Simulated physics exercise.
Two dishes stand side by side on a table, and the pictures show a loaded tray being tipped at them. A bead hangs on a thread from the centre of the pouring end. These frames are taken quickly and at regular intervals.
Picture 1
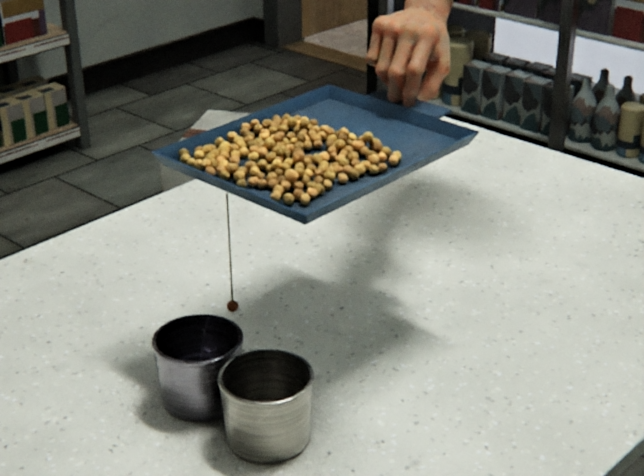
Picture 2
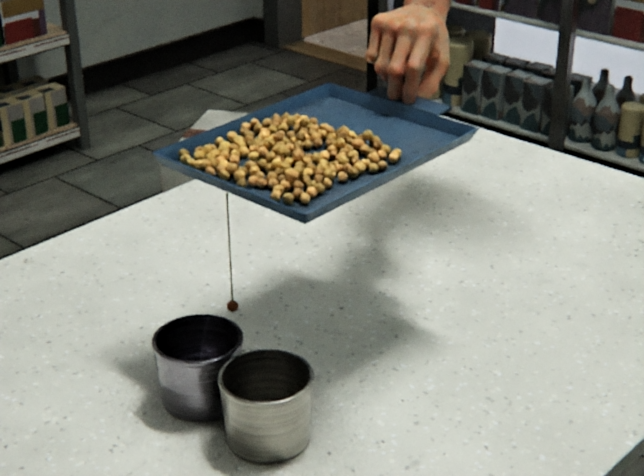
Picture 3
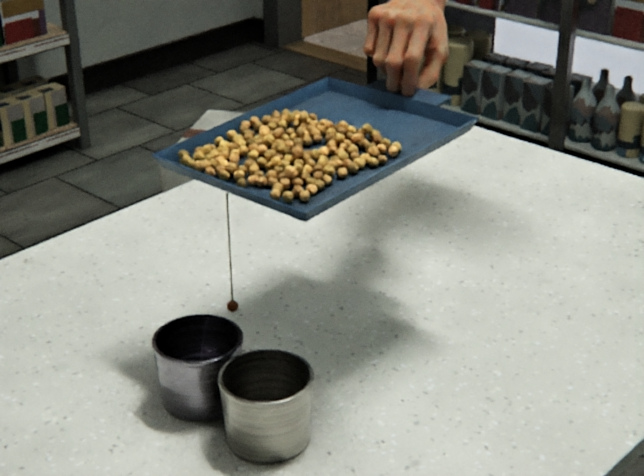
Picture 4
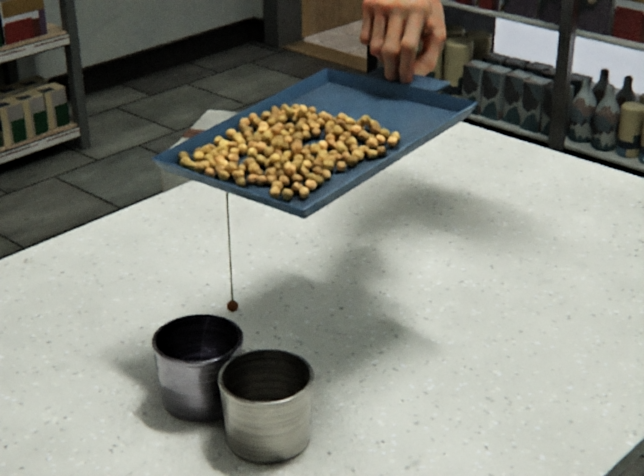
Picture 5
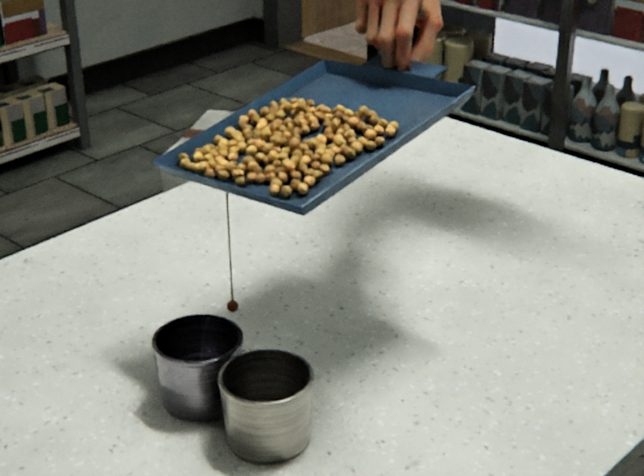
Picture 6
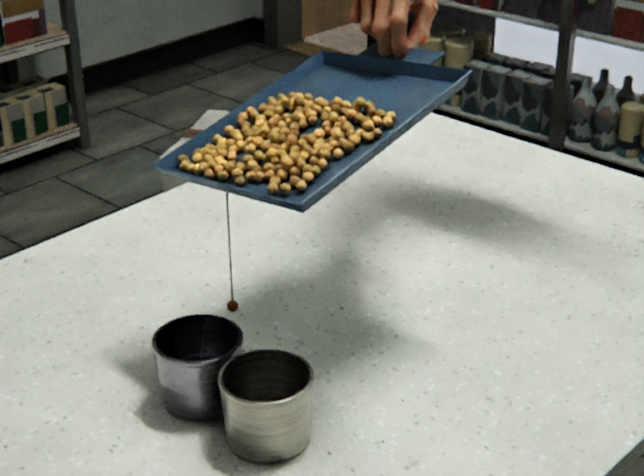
A hand slowly raising the far side of a blue tray of dried chickpeas above two metal dishes on a white table.
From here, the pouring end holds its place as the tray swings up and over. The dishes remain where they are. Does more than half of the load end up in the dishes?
No - most of it finds no dish.
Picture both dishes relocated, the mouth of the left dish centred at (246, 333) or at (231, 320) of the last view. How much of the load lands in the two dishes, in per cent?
0 and 0 %.
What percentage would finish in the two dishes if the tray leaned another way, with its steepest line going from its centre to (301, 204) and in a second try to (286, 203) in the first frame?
The first try gives close to 50 percent; the next gives 70 percent.
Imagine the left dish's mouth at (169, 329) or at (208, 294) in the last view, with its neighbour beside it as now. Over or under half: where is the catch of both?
Well, a minority share the first time and a minority share the next.
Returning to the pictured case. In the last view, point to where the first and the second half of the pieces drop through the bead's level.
The opening part goes through (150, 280); what follows goes through (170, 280).
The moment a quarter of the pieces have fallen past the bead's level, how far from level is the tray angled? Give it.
Close to 80° of tilt at that moment.
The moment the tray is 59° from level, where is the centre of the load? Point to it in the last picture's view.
Its middle sits at about pixel (231, 130).
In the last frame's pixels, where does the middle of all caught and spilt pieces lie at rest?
Somewhere around (133, 353) in the last picture.
Soon, tray tipped steeply; nearly all on the tray; a stray few in the air.
A while on, tray tipped right over; a small part in the left dish; most outside both; a small part in the air.
Towards the end, tray tipped past a quarter turn; a small part in the left dish; most outside both.
Finally, tray tipped past a quarter turn; none in the right dish; a small part in the left dish; most outside both.
